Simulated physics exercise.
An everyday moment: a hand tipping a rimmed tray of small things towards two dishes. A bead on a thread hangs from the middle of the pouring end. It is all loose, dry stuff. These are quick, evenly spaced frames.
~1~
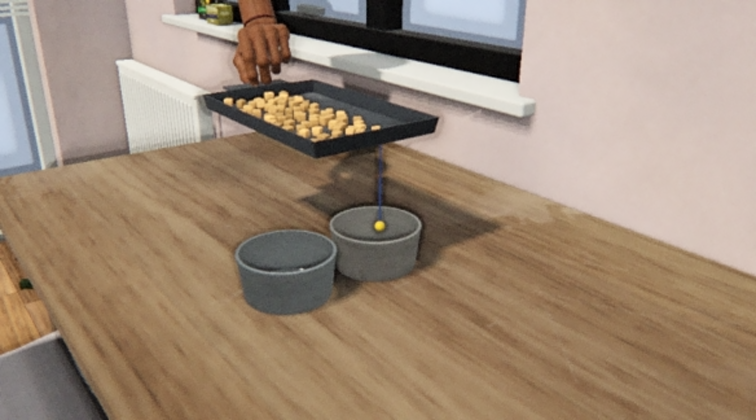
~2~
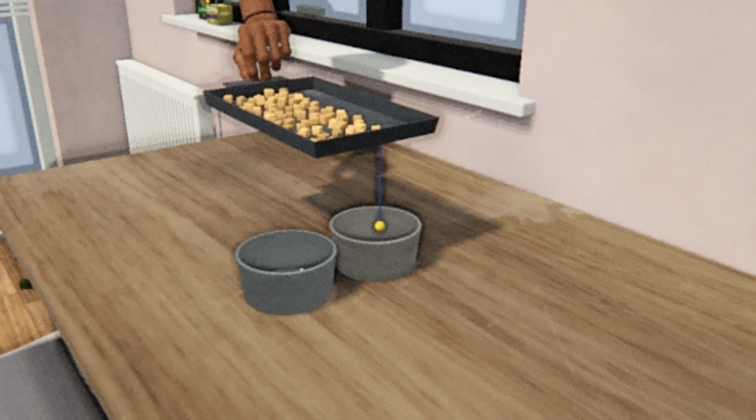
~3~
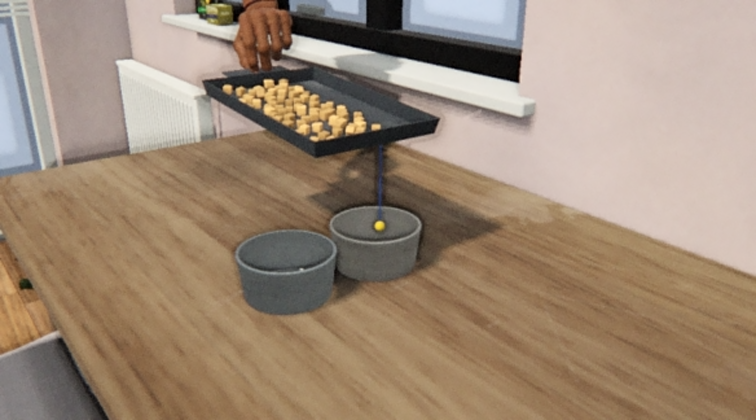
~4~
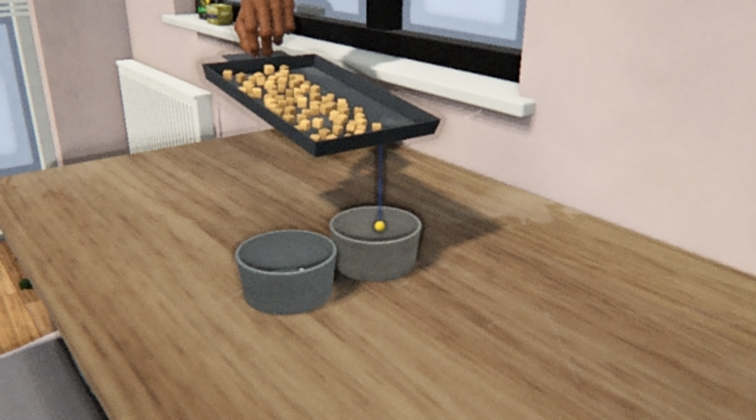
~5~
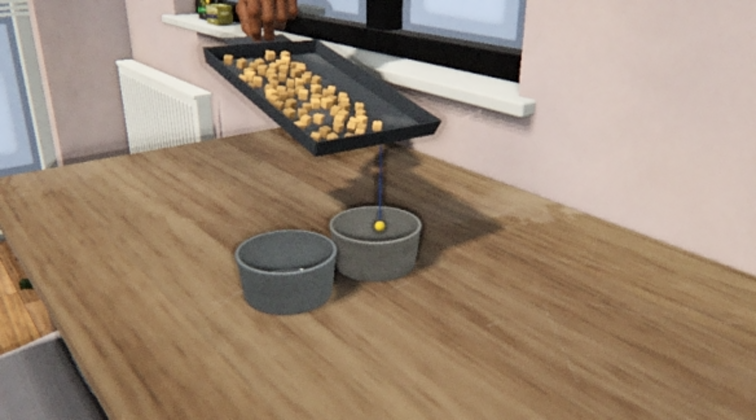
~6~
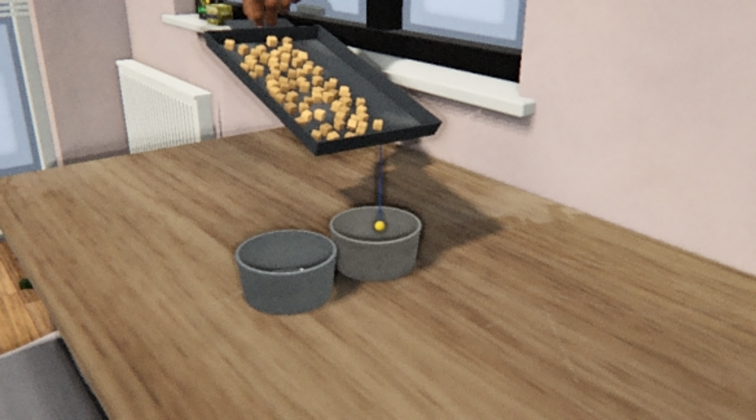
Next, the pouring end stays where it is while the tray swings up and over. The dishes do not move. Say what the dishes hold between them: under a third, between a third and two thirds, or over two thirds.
Caught overall: Under a third.
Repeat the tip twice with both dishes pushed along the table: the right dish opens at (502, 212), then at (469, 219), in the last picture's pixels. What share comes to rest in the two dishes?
About 50 and 40 per cent.
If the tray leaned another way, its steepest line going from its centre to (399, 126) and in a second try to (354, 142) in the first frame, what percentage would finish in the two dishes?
Near 20 % and 0 %.
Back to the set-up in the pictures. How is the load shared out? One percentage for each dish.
About: Left dish 0, right dish 0 per cent.
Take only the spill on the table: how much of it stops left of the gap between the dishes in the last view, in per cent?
Roughly 0 in a hundred.
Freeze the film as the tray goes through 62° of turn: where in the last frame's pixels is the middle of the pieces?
Close to (375, 119).
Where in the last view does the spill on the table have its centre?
Roughly at (434, 303).
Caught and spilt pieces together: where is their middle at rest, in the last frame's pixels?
Roughly at (434, 303).
Soon, tray tipped steeply; all on the tray.
A while on, tray tipped right over; nearly all on the tray; a small part outside both; a small part in the air.
Towards the end, tray tipped past a quarter turn; all outside both.
Finally, tray tipped past a quarter turn; none in the left dish; none in the right dish; all outside both.
